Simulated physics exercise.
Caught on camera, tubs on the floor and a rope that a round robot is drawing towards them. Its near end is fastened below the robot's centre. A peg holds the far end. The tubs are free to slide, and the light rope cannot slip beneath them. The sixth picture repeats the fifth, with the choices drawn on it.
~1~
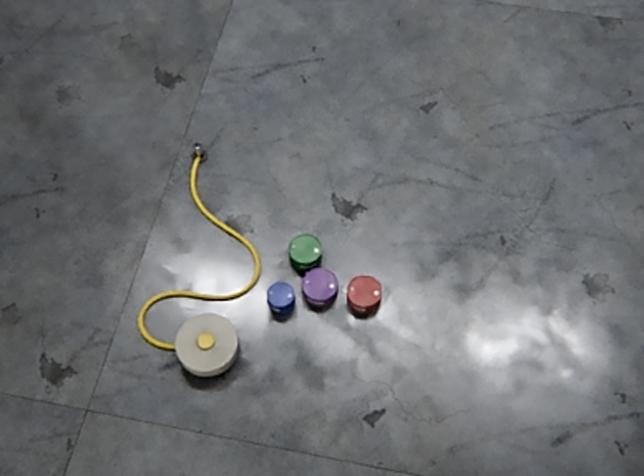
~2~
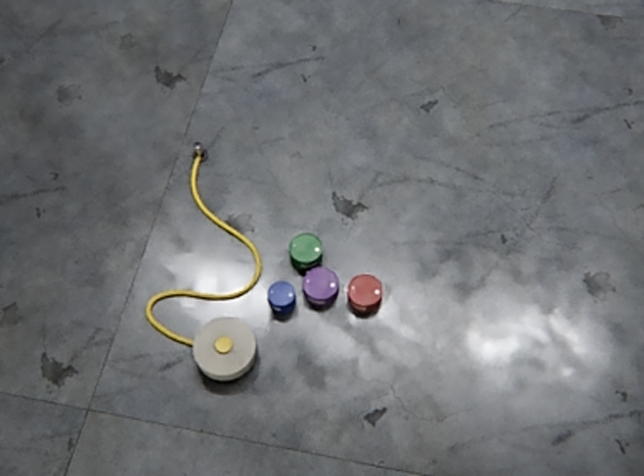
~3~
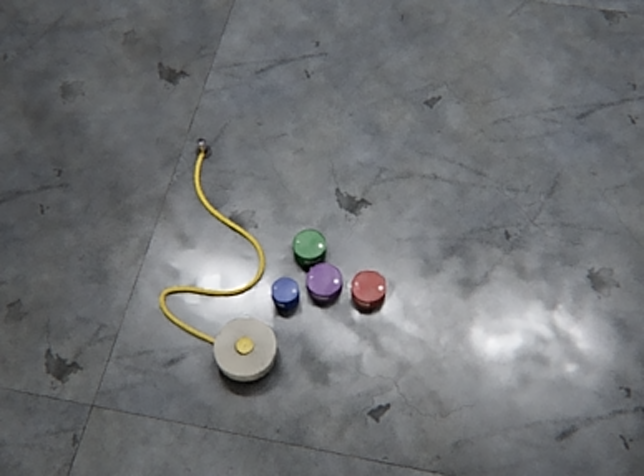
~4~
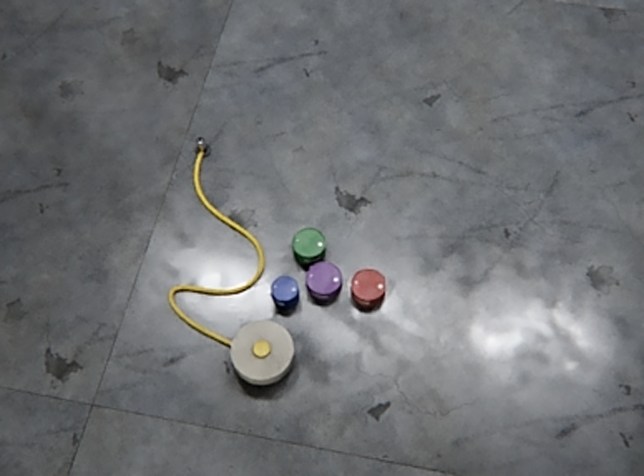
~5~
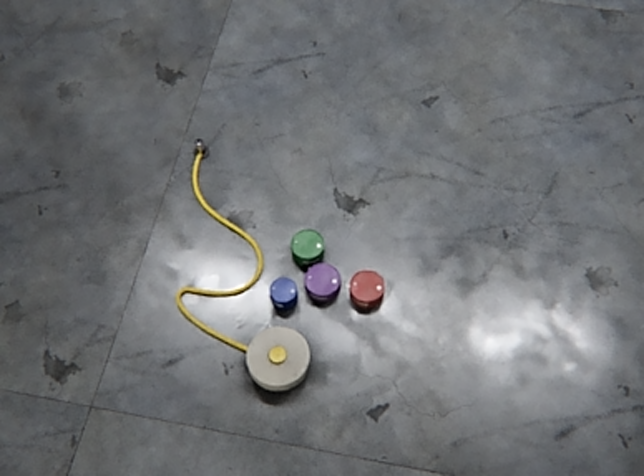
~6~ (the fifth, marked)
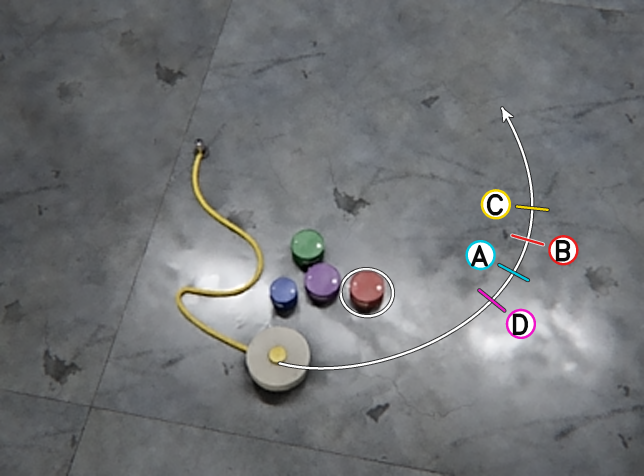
On a grey, marked floor, a round pale robot slid slowly to the right and slightly downward, pulling the near end of a curvy yellow rope below four small coloured tubs that stayed put.
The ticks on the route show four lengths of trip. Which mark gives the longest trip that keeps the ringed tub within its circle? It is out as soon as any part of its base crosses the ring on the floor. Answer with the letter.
Mark D.
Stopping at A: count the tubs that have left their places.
Four.
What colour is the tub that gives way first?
The blue one.
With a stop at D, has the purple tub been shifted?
No.
On the marked copy, A at (514, 273); B at (528, 240); C at (532, 208); D at (492, 300); the ring at (367, 292); the route from (279, 363) via (504, 287) to (502, 108).
Following D. Soon after the start, robot (362, 361); red tub (367, 289).
Later, robot (439, 335); red tub (367, 289).
In the end, robot (493, 296); red tub (367, 289); blue tub (294, 272); the red tub is still in its ring.
As for the rest, A drags the ringed tub to (376, 265); B drags the ringed tub to (388, 246); C drags the ringed tub to (396, 227).
